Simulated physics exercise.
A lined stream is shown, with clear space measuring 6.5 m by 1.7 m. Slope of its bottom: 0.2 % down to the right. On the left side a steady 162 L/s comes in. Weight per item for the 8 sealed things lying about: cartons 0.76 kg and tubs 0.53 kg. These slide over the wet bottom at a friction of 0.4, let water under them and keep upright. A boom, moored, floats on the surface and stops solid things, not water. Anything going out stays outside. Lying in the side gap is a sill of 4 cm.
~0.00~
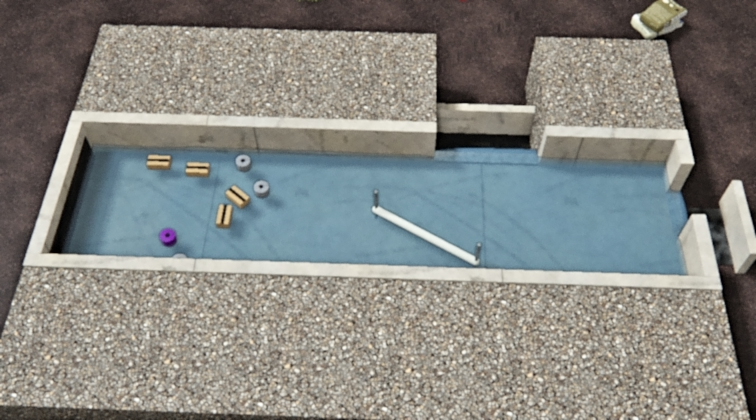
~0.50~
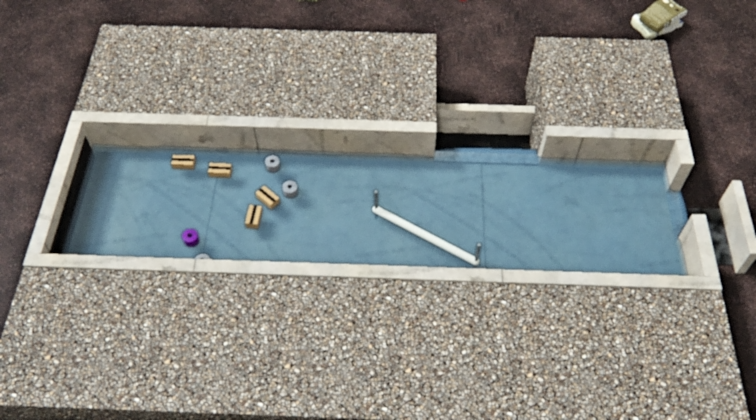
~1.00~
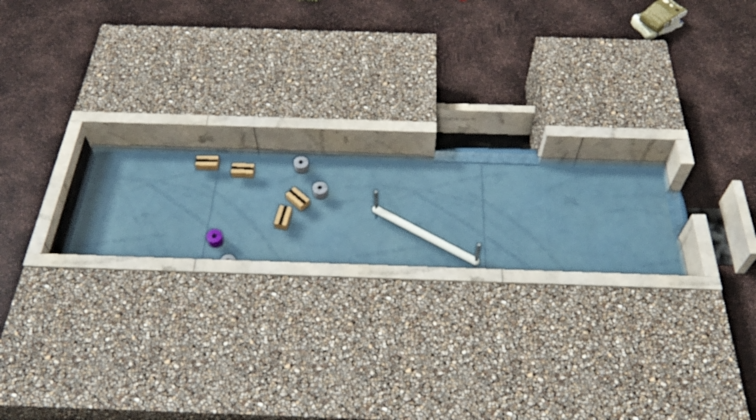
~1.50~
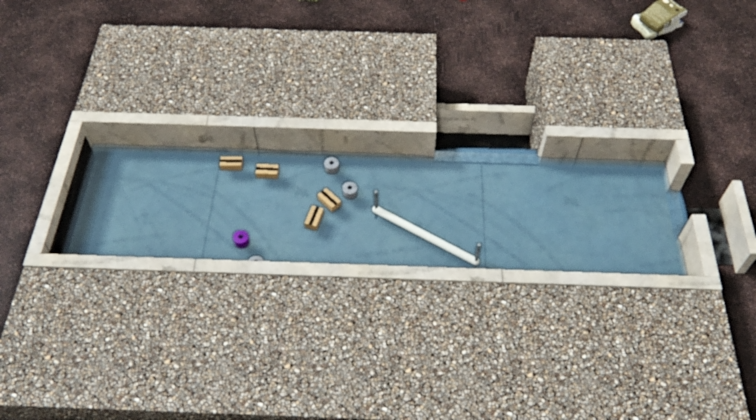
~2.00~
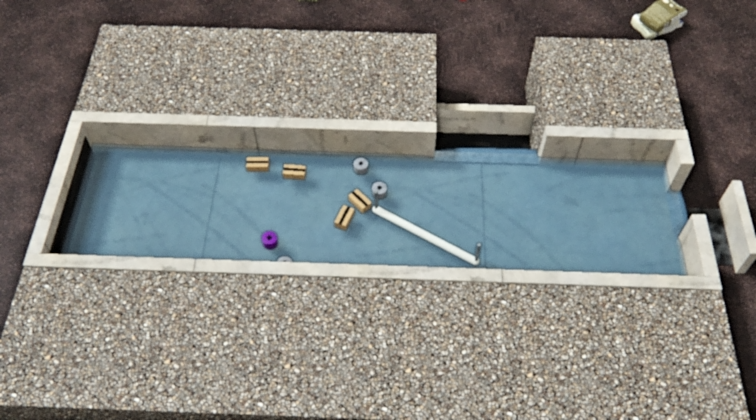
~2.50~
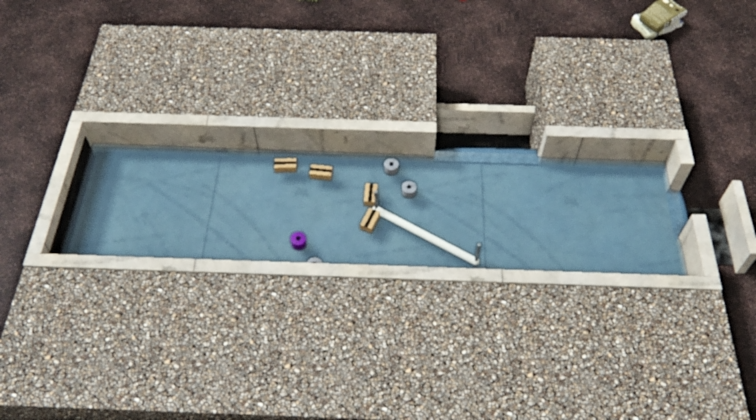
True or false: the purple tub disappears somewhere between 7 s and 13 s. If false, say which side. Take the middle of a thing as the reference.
False, later than 13 s, or never.
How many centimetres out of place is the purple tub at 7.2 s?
Roughly 300 cm by then.
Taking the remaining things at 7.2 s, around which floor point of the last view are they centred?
I'd put it around (461, 277).
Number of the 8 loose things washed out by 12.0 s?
The answer is 5 at that time.
After 3.5 s the purple tub is near (356, 239), 2.0 m from its start, afloat; 0 of 8 are out; 8 afloat.
After 7.2 s the purple tub is near (452, 256), 3.0 m from its start, afloat; 5 of 8 are out; 3 afloat.
After 12.0 s the purple tub is near (452, 256), 3.0 m from its start, afloat; 5 of 8 are out; 3 afloat.
After 16.0 s the purple tub is near (452, 256), 3.0 m from its start, afloat; 5 of 8 are out; 3 afloat.
